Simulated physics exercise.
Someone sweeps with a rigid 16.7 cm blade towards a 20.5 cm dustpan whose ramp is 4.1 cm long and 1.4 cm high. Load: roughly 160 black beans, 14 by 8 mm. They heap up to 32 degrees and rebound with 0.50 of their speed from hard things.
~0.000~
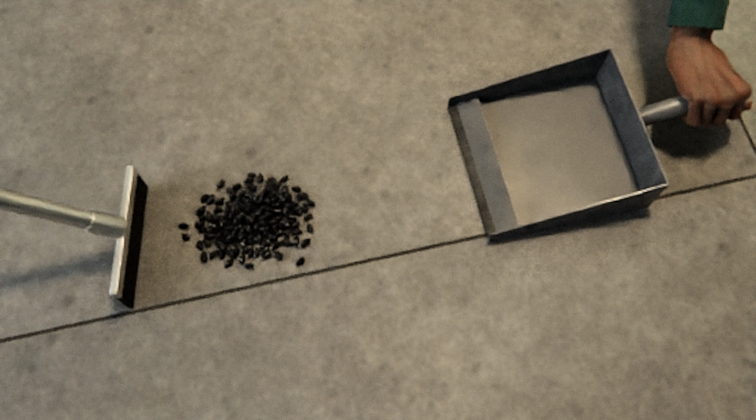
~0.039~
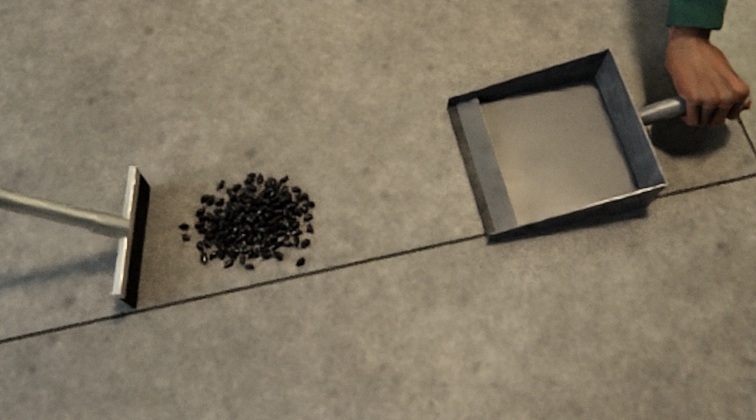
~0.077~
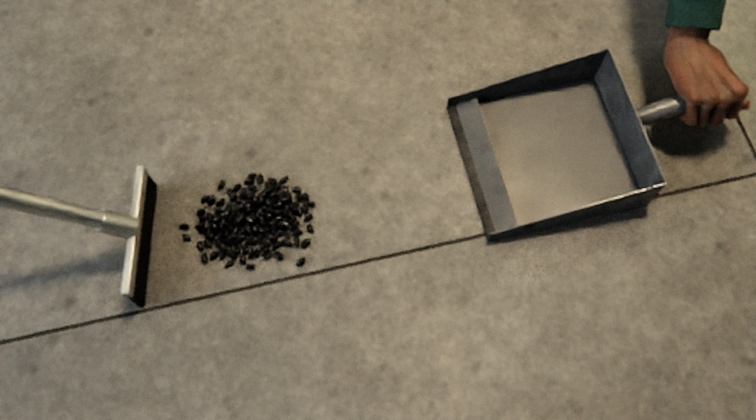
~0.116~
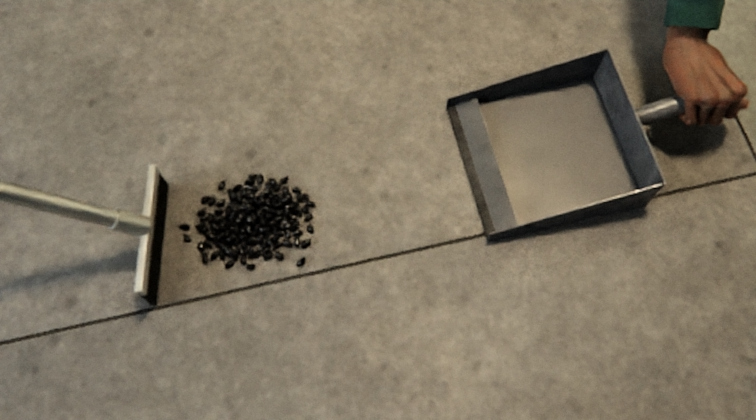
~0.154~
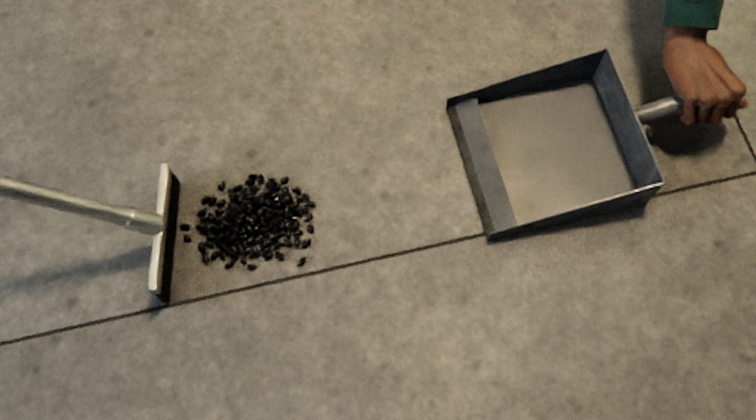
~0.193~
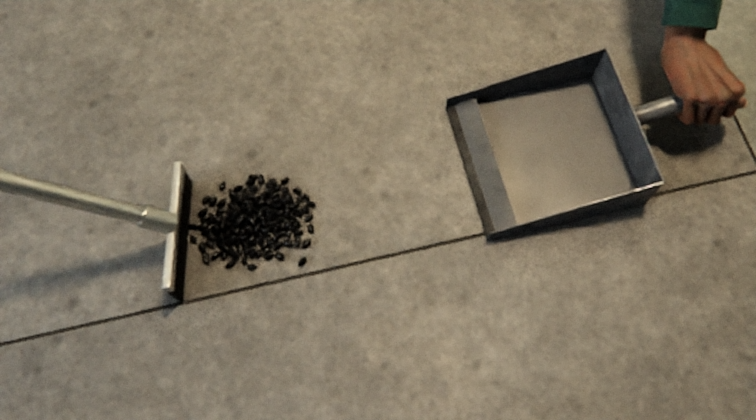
On a grey concrete floor, a blade slides right to the edge of a black bean pile.
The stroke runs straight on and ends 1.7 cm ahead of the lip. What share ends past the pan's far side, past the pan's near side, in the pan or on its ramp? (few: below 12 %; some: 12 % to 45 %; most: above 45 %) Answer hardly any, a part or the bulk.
Past the pan's far side: Hardly any; past the pan's near side: A part; in the pan or on its ramp: A part.
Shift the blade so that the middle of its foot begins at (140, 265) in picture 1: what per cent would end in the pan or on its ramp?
Some 20 per cent.
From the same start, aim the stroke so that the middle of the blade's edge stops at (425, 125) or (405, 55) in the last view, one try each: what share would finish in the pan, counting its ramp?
Some 5 and 0 per cent.
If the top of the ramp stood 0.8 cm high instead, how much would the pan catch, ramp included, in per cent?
In that case some 25 per cent.
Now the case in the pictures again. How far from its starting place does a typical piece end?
About 28 cm.
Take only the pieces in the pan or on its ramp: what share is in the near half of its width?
About 70 per cent.
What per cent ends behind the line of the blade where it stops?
About 15 per cent.
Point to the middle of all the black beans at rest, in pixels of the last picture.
Near (467, 197).
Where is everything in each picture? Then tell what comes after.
In the first picture, blade from (117, 294) to (133, 172), moved 0.0 cm, 0 of the pieces shifted so far; middle of the pieces at (254, 221); pan at (559, 152).
In the second picture, blade from (120, 294) to (135, 173), moved 0.3 cm, 0 of the pieces shifted so far; middle of the pieces at (254, 221).
In the third picture, blade from (128, 293) to (143, 172), moved 1.2 cm, 0 of the pieces shifted so far; middle of the pieces at (255, 221).
In the fourth picture, blade from (141, 292) to (155, 171), moved 2.7 cm, 0 of the pieces shifted so far; middle of the pieces at (255, 222).
In the fifth picture, blade from (155, 290) to (167, 170), moved 4.2 cm, 0 of the pieces shifted so far; middle of the pieces at (255, 222).
In the sixth picture, blade from (169, 288) to (180, 168), moved 5.8 cm, 2 of the pieces shifted so far; middle of the pieces at (256, 222); pan at (556, 151). The blade's pace is about 0.40 m/s, heading 4 degrees towards the viewer's side.
Then, at 0.61 s, middle of the blade 22 cm from the lip; 0 % over the lip, far side 0 %, near side 5 %.
Then, at 0.89 s, middle of the blade 11 cm from the lip; 0 % over the lip, far side 5 %, near side 15 %.
After 1.27 s, middle of the blade 3 cm from the lip; 25 % over the lip, far side 5 %, near side 20 %.
By 2.2 s all is still; far side 5 %, near side 20 %, pan 25 %, in front of the lip or behind the blade 50 %.
